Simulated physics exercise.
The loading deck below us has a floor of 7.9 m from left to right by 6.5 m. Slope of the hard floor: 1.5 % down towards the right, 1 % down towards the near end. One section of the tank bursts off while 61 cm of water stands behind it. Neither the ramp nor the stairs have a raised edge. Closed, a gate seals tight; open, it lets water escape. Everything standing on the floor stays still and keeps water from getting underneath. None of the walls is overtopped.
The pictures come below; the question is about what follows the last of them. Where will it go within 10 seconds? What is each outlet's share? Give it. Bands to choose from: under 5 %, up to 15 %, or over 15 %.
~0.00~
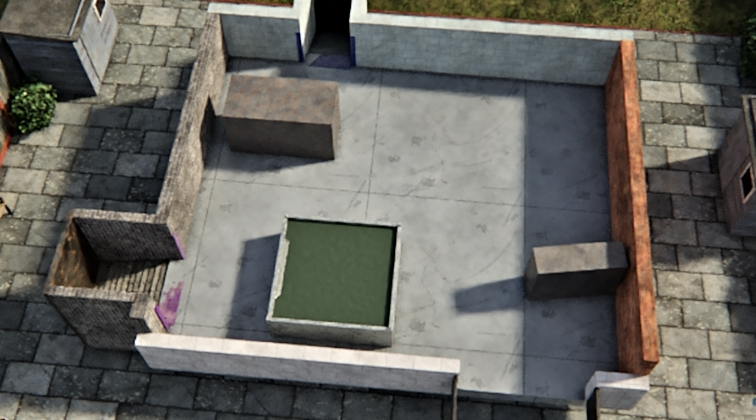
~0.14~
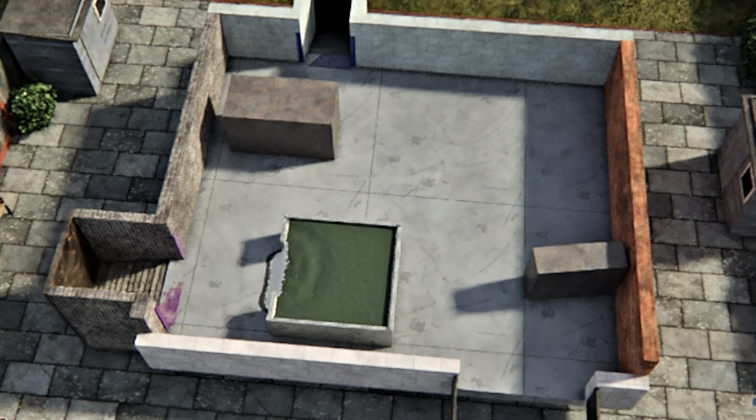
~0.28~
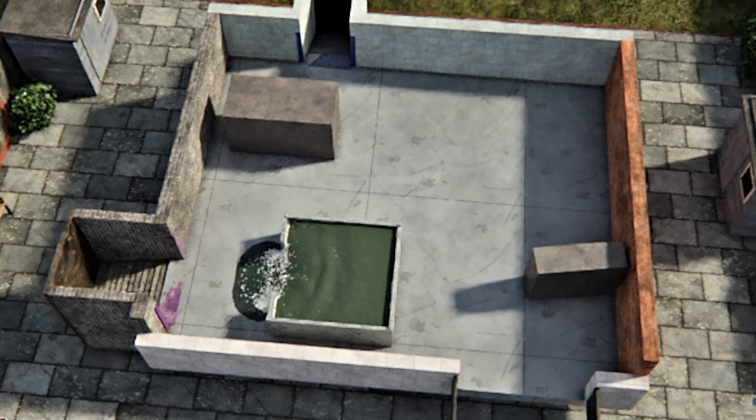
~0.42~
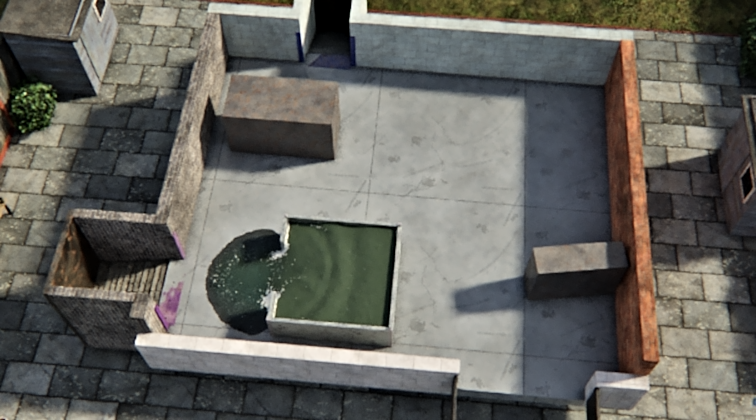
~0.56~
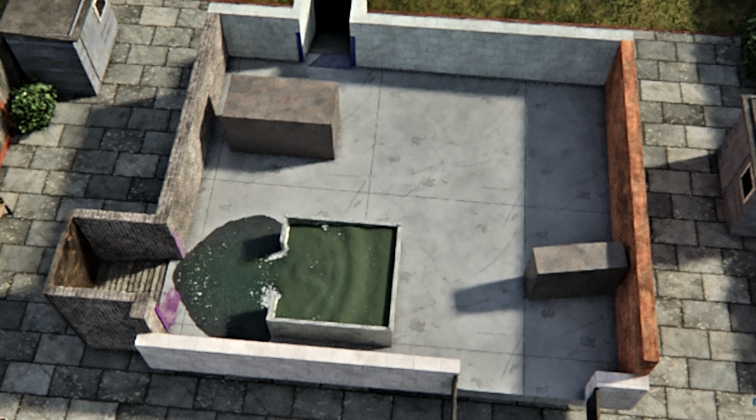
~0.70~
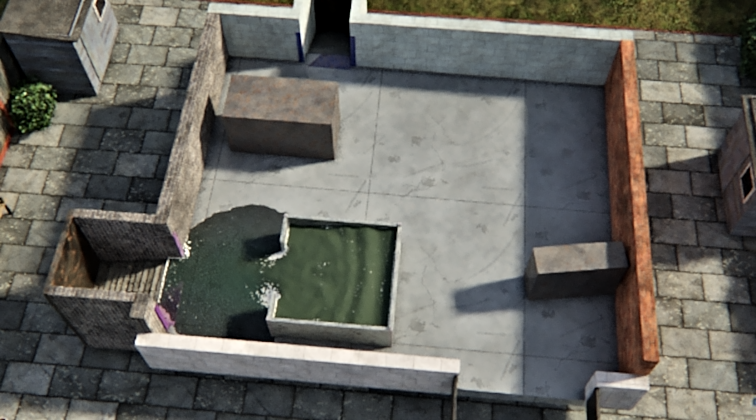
Gate opening under 5 %, stairwell (marked blue) less than 5 %, down ramp (marked purple) more than 15 %.
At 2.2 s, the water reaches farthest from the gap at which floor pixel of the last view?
I'd put it close to (220, 98).
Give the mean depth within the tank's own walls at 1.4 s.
I'd put the average depth near 43 cm.
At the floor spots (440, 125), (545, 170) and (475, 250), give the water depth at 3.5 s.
Roughly 0, 0, 0 cm.
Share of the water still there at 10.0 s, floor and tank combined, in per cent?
54 %.
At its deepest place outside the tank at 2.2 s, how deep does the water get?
I'd put it at close to 28 cm.
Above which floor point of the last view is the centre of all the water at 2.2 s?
Around (298, 277).
After 1.4 s water covers 15 % of the floor and is deepest (36 cm) near (279, 282); gone so far, the gate opening 0 %, the stairwell (marked blue) 0 %, the down ramp (marked purple) 6 %.
After 2.2 s water covers 15 % of the floor and is deepest (28 cm) near (279, 282); gone so far, the gate opening 0 %, the stairwell (marked blue) 0 %, the down ramp (marked purple) 14 %.
After 3.5 s water covers 25 % of the floor and is deepest (22 cm) near (277, 291); gone so far, the gate opening 0 %, the stairwell (marked blue) 0 %, the down ramp (marked purple) 24 %.
After 6.0 s water covers 45 % of the floor and is deepest (14 cm) near (279, 282); gone so far, the gate opening 0 %, the stairwell (marked blue) 0 %, the down ramp (marked purple) 37 %.
After 10.0 s water covers 70 % of the floor and is deepest (8 cm) near (277, 291); gone so far, the gate opening 1 %, the stairwell (marked blue) 1 %, the down ramp (marked purple) 45 %.
